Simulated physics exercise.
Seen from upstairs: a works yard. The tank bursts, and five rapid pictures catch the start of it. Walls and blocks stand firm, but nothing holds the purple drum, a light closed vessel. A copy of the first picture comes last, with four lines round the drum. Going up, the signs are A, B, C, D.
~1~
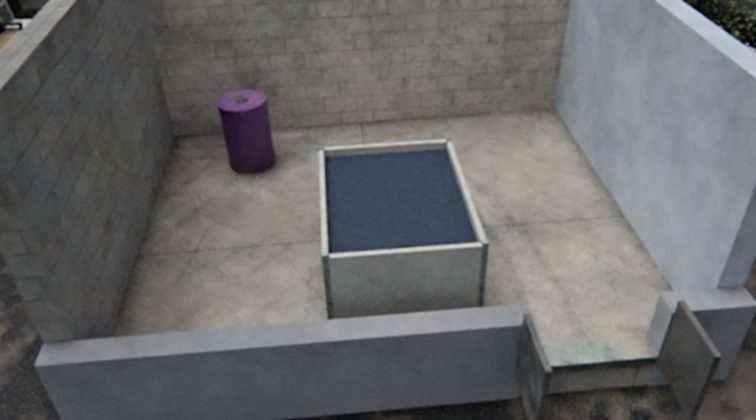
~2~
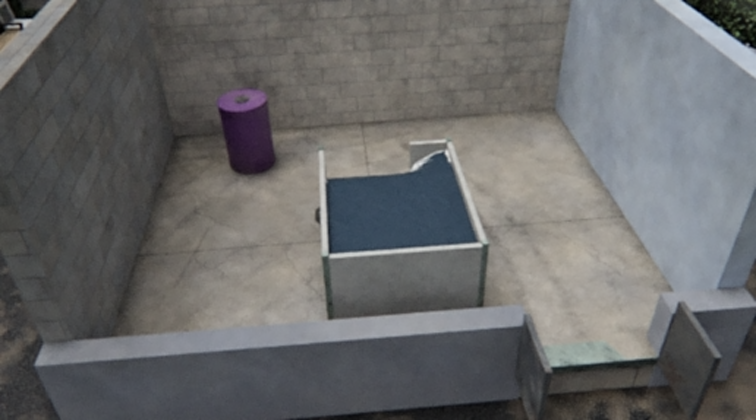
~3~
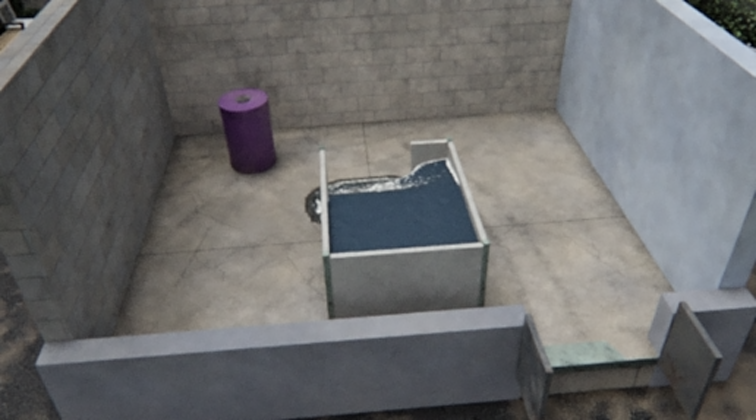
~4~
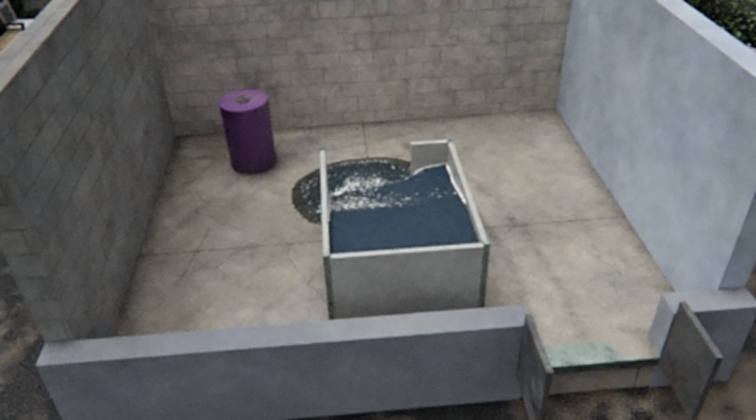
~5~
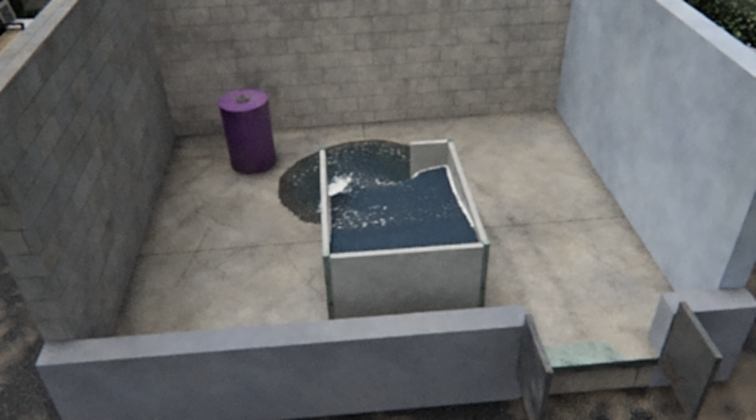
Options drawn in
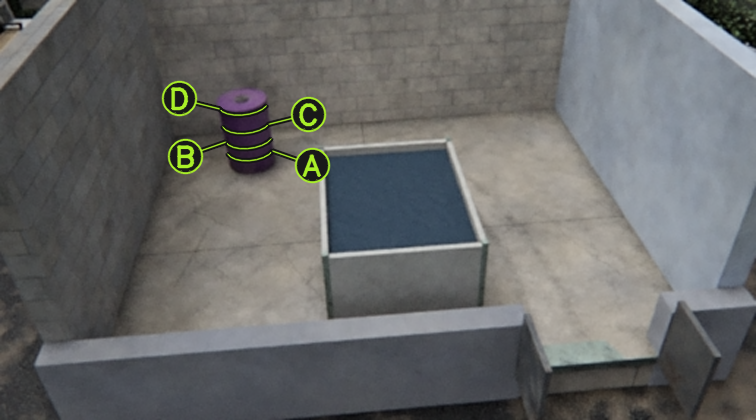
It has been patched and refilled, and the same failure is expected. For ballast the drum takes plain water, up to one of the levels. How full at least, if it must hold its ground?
Choose B.
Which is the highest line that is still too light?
It is A.
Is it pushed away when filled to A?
Yes, that goes wrong.
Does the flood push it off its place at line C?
No.
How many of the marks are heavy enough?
Three of them.
In lime, A at (249, 160); B at (247, 148); C at (244, 133); D at (241, 115); from the bottom up A, B, C, D.
For line A, it is pushed about 3 times its own width away.
For line B, it does not move.
For line C, it does not move.
For line D, it does not move.
